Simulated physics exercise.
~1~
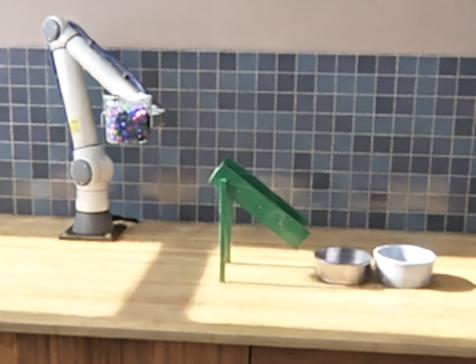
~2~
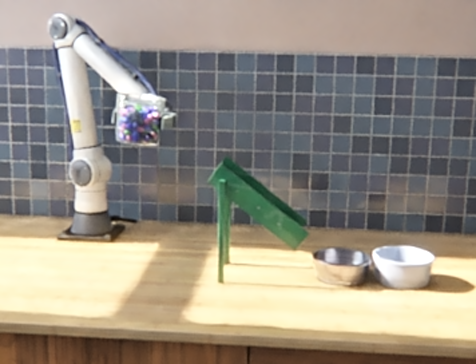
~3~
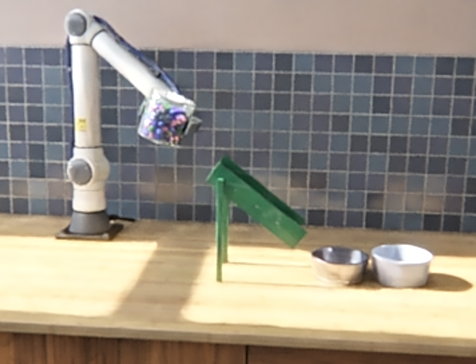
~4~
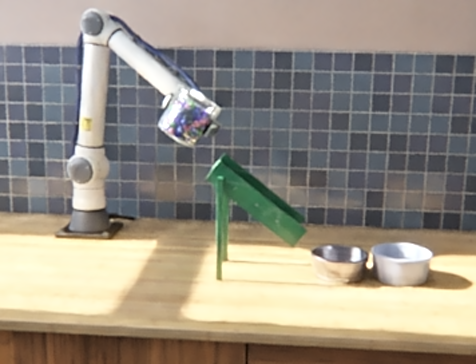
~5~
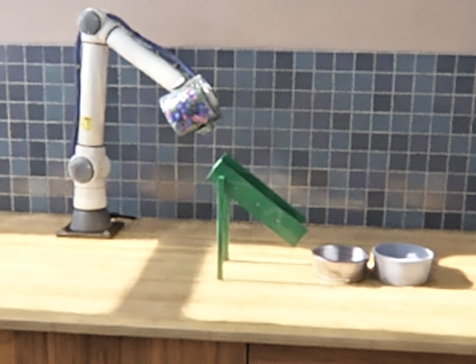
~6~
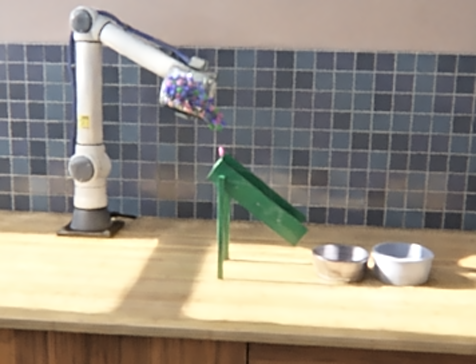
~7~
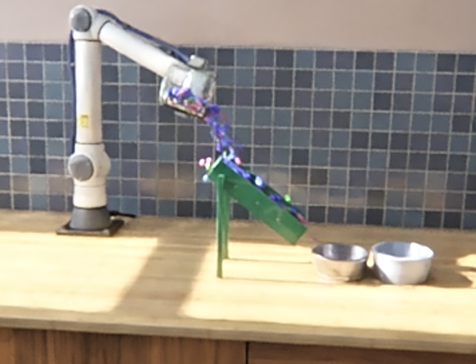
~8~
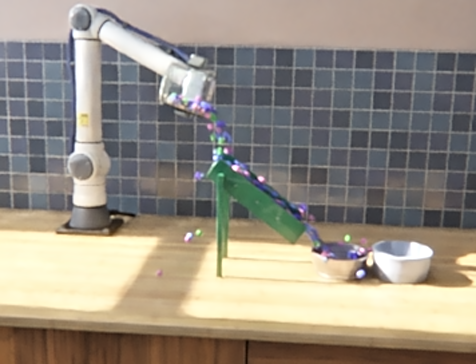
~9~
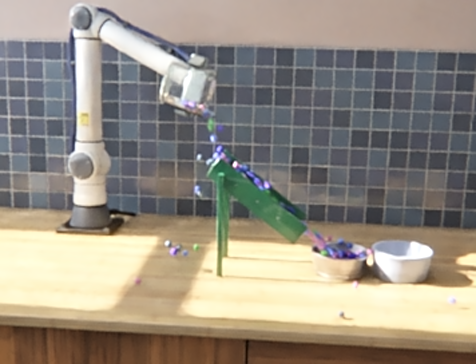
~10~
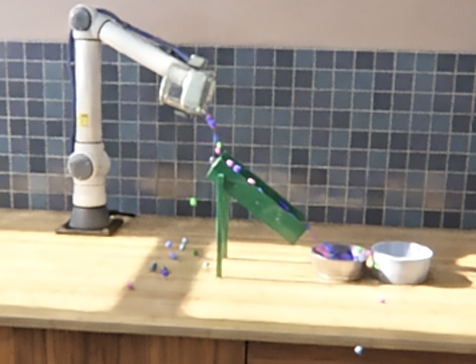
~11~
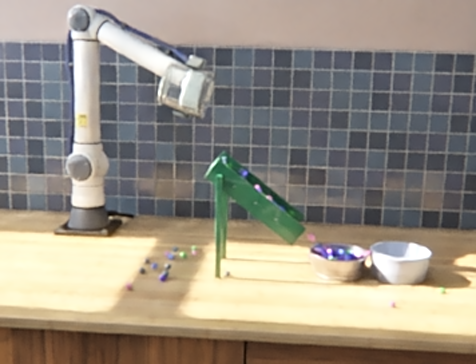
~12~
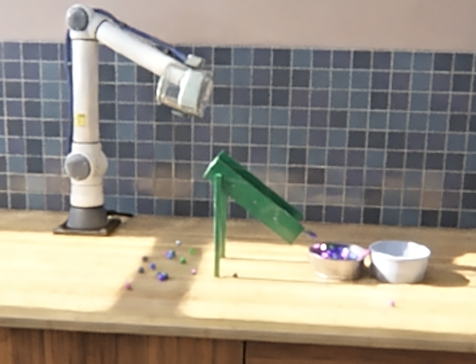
The clip opens on a robot arm at the left of a wooden counter, holding a clear cup of colourful round sweets before a blue tiled wall, with a green chute and two bowls to the right. The arm carries the cup rightward, tipping it as it nears the top of the chute. Sweets then pour out in a stream and run down the slope into the nearer bowl, while some spill beside the chute and a few bounce away. The flow thins and the cup empties, staying tilted. At the end, most sweets fill the nearer bowl, with a small scattering left on the counter.
